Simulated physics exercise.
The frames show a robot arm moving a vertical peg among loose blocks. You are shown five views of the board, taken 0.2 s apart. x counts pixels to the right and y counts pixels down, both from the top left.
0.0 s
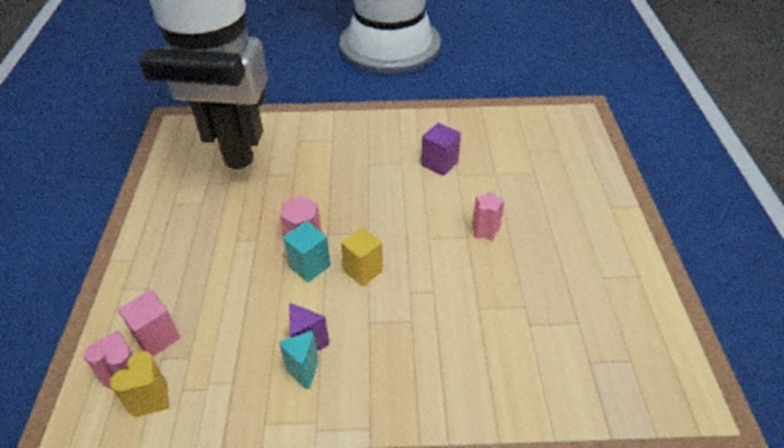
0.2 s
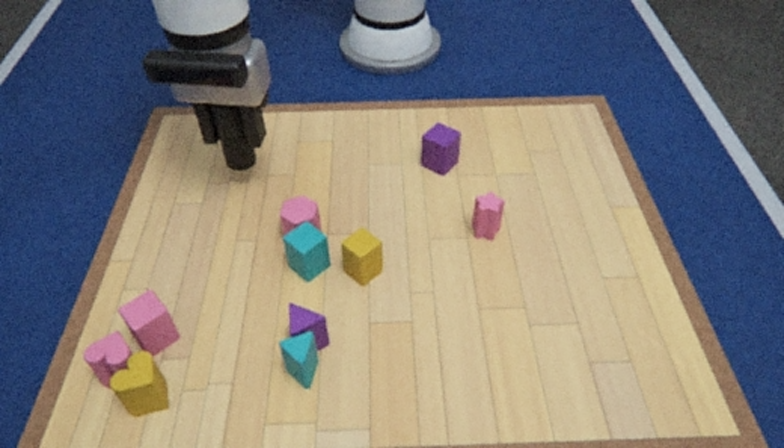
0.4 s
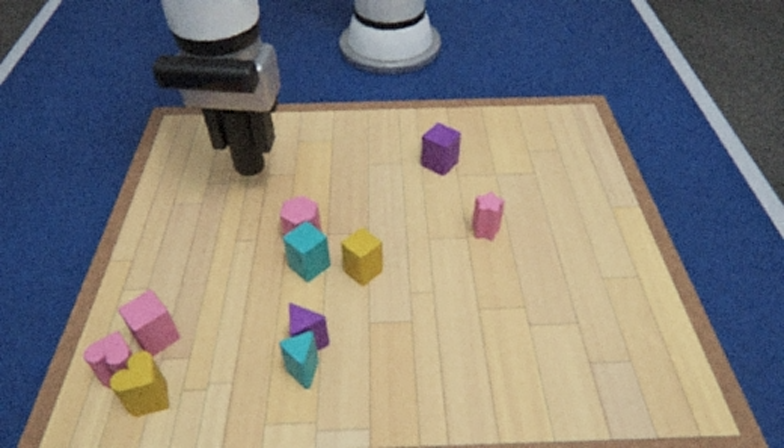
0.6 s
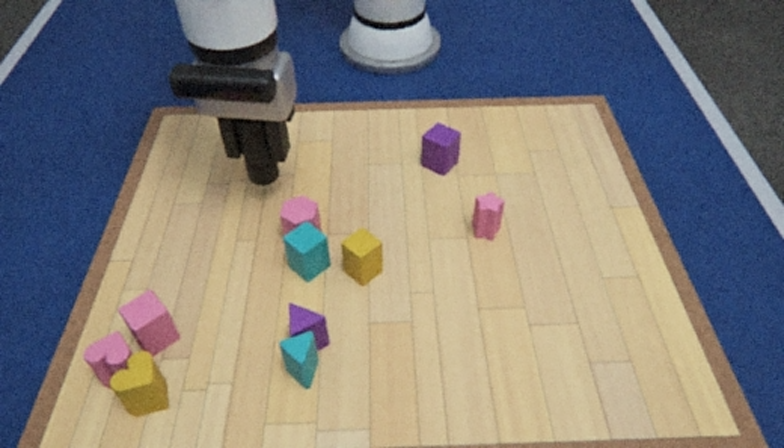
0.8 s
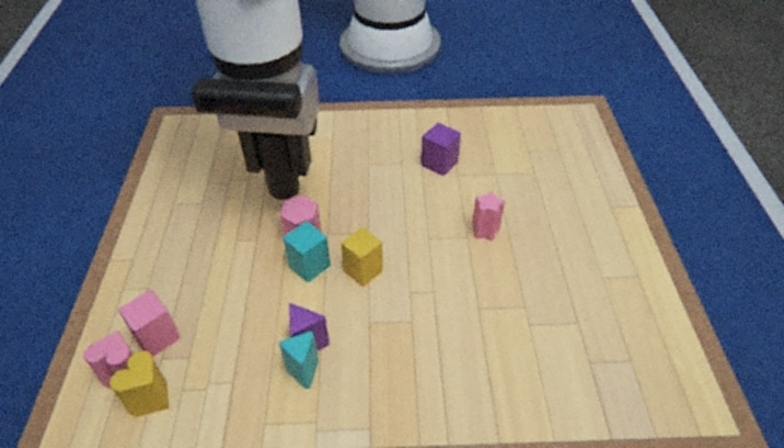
A robot arm moves slowly right and forward over the board while the blocks stay still.
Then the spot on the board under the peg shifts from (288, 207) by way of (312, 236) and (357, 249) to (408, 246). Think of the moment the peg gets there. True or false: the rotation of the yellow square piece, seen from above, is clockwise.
The statement is false.
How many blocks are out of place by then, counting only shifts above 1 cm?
At least three of them.
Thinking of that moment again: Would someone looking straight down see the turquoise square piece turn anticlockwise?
No, it doesn't check out.
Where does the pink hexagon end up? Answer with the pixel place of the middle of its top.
It will likely be found at (339, 246).
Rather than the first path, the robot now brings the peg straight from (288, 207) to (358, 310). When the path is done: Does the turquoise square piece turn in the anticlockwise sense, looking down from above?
No, that is not what happens.
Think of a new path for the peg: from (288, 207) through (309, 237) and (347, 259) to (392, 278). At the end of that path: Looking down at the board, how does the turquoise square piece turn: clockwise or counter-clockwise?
It is turned clockwise.
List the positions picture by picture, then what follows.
The first frame shows peg tip at (239, 160); block tops, pink hexagon at (299, 209); turquoise square piece at (305, 237); yellow square piece at (361, 242); pink star-shaped block at (490, 201).
The second frame shows peg at (242, 162); blocks unchanged.
The third frame shows peg at (250, 167); blocks unchanged.
The fourth frame shows peg at (265, 176); blocks unchanged.
The fifth frame shows peg at (284, 190); pink hexagon at (299, 209); turquoise square piece at (305, 237); yellow square piece at (361, 242); pink star-shaped block at (490, 201).
On the path given first. One third of the way, peg at (310, 219); pink hexagon at (319, 230); turquoise square piece at (313, 259), turned 45° clockwise.
Two thirds of the way, peg at (356, 231); pink hexagon at (339, 246), turned 30° clockwise; turquoise square piece at (313, 270), turned 75° clockwise; yellow square piece at (375, 251), turned 45° anticlockwise.
At the end, peg at (408, 228); pink hexagon at (339, 246), turned 30° clockwise; turquoise square piece at (313, 270), turned 75° clockwise; yellow square piece at (375, 251), turned 45° anticlockwise; pink star-shaped block in place.
